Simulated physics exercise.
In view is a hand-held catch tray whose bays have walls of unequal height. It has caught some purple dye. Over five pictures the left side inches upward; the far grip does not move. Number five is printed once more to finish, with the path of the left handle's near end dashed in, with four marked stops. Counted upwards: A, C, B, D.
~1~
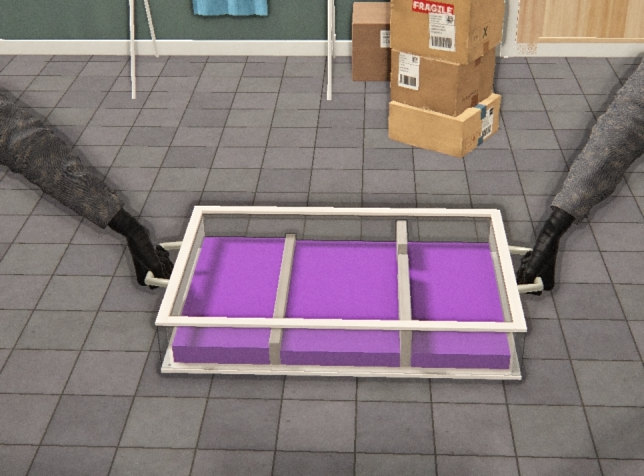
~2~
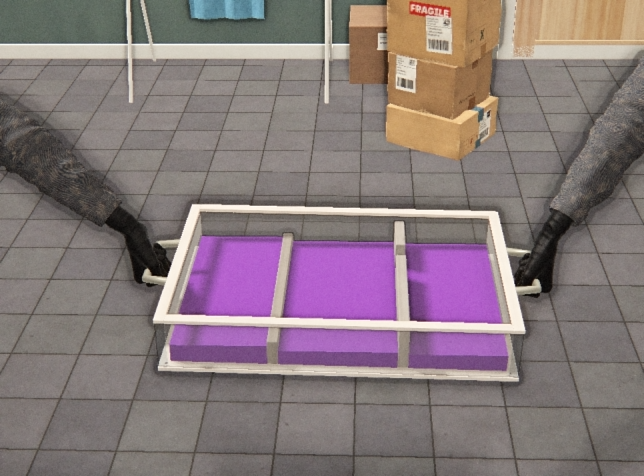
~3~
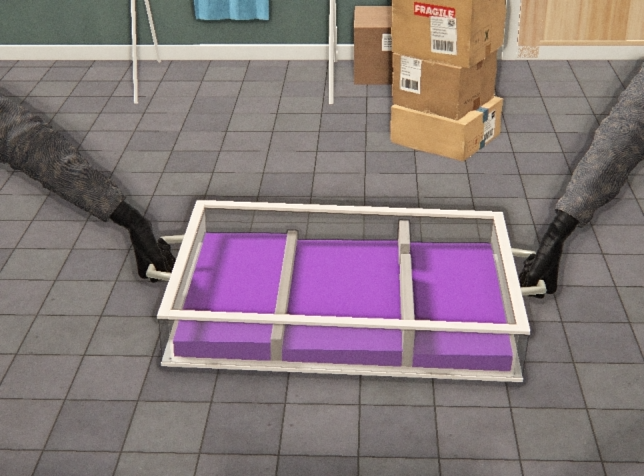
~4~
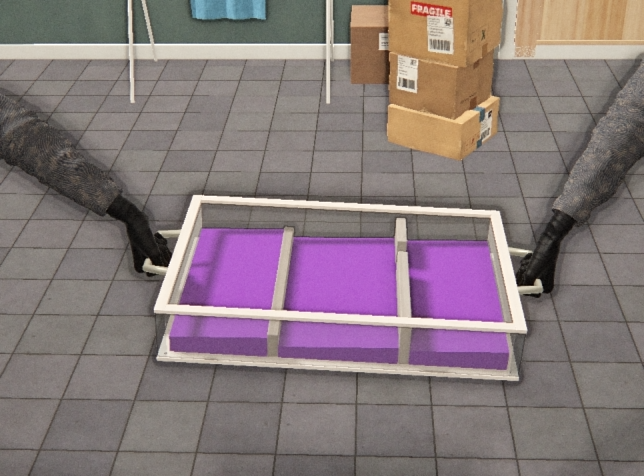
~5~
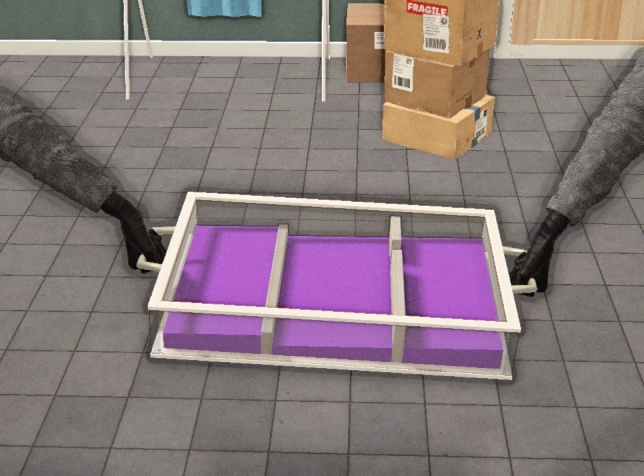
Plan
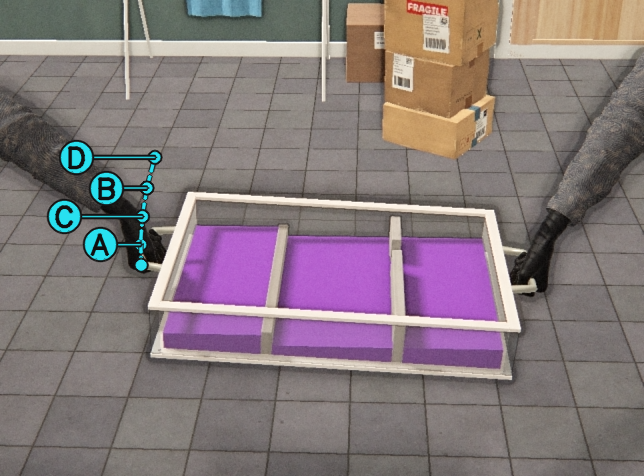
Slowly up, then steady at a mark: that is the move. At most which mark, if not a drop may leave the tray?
B is the one.
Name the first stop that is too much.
D it is.
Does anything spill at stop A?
No, that is safe.
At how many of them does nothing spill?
Three.
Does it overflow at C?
No, that is safe.
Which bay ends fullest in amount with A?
It is the right one.
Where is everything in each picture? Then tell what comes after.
The tray is level; deepest in the left bay, at (237, 288), shallowest in the middle; left handle at (155, 263).
Tipped about 1° down to the right; no wall is crossed; left handle at (152, 261).
Tipped about 2° down to the right; no wall is crossed; left handle at (157, 256).
Tipped about 3° down to the right; no wall is crossed; left handle at (153, 251).
Tipped about 3° down to the right; deepest in the right bay, at (444, 288), shallowest in the middle; left handle at (147, 247).
On the marked copy, A at (140, 244); B at (146, 188); C at (142, 216); D at (154, 157).
If A is chosen, nothing spills; the right bay holds the most.
If B is chosen, nothing spills; the right bay holds the most.
If C is chosen, nothing spills; the right bay holds the most.
If D is chosen, about 15 % goes over the rim.
